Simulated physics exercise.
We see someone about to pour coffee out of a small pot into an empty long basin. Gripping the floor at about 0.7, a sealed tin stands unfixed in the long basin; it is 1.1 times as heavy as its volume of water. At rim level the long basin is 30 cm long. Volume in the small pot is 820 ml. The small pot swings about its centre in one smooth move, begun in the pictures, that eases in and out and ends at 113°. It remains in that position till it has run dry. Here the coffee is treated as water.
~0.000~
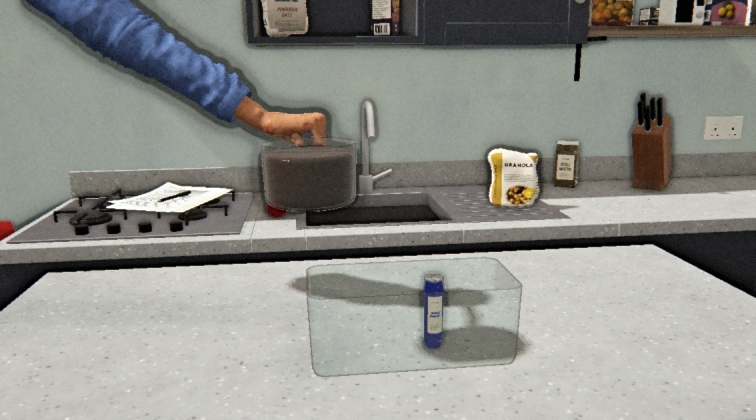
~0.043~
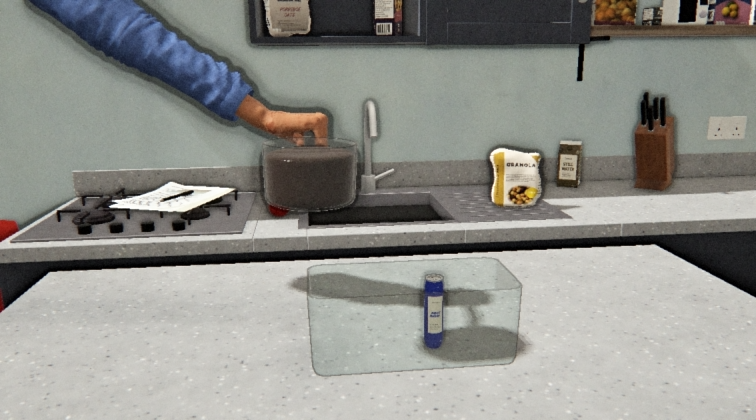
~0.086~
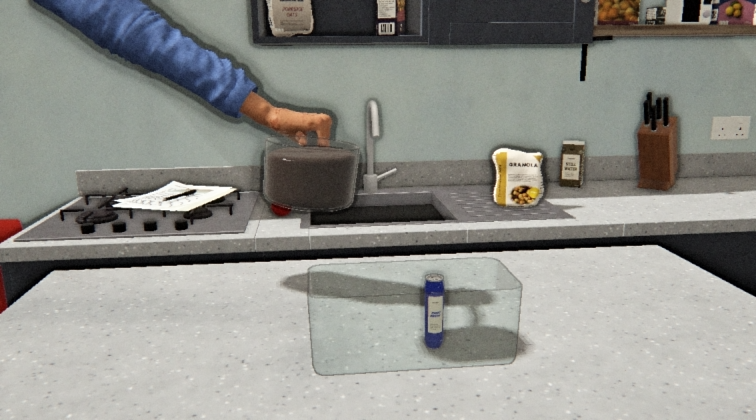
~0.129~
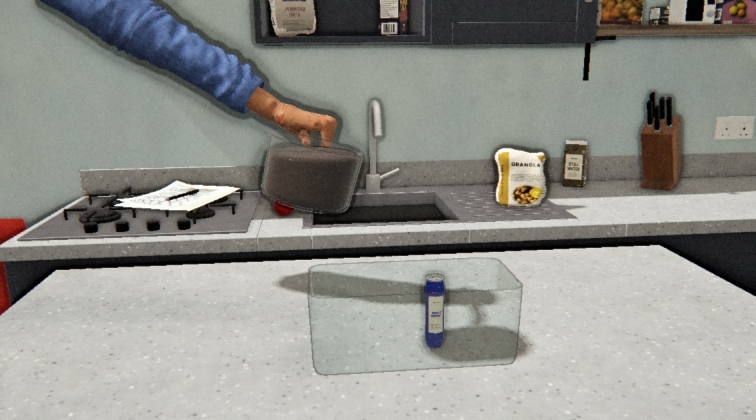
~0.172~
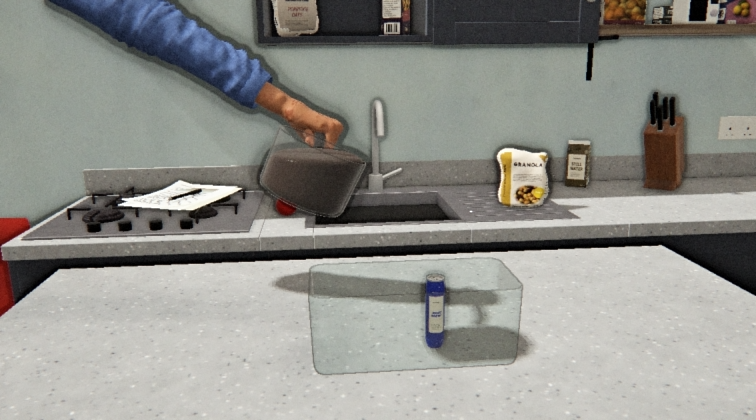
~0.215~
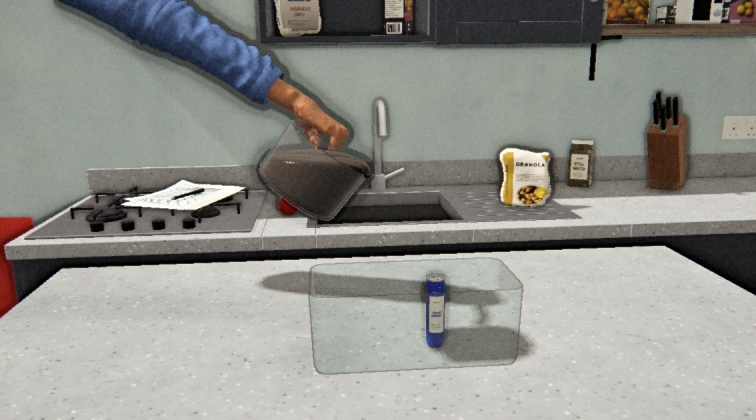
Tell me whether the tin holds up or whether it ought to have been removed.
Most probably it will lose its balance.
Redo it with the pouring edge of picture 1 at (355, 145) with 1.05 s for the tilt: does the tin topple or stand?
After that, the tin stays vertical.
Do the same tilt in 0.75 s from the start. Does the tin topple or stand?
Outcome - the tin ends up overturned.
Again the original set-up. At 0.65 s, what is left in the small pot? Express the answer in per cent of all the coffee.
About 4 percent.
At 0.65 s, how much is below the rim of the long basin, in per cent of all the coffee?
Some 88 percent of the total.
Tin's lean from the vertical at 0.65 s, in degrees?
It leans about 10° from upright.
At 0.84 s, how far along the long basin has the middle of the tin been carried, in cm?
Around 1 cm.
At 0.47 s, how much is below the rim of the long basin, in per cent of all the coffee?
About 24 per cent.
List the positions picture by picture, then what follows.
In the first picture, it leans 0°; its right rim is at (355, 143); the coffee meets the walls at (264, 155) and (353, 152); the long basin's rim runs from (307, 283) to (509, 273); the tin's top is at (434, 281).
In the second picture, it leans 2°; its right rim is at (356, 144); the coffee meets the walls at (265, 155) and (354, 153).
In the third picture, it leans 7°; its right rim is at (359, 148); the coffee meets the walls at (267, 154) and (356, 154).
In the fourth picture, it leans 15°; its right rim is at (362, 155); the coffee meets the walls at (269, 153) and (359, 156).
In the fifth picture, it leans 25°; its right rim is at (364, 165); the coffee meets the walls at (269, 157) and (364, 158).
In the sixth picture, it leans 38°; its right rim is at (365, 176); the coffee meets the walls at (266, 157) and (365, 168); 3 per cent is over the edge.
After 0.47 s the tilt is 107° and 28 per cent is still to pour; the tin stands where it began.
After 0.65 s the tilt is 113° and 4 per cent is still to pour; the tin leans 8°.
After 0.84 s the tilt is 113° and 0 per cent is still to pour; the tin leans 13°.
After 1.05 s the tilt is 113° and 0 per cent is still to pour; the tin lies on its side.
In the end the tin lies on its side.
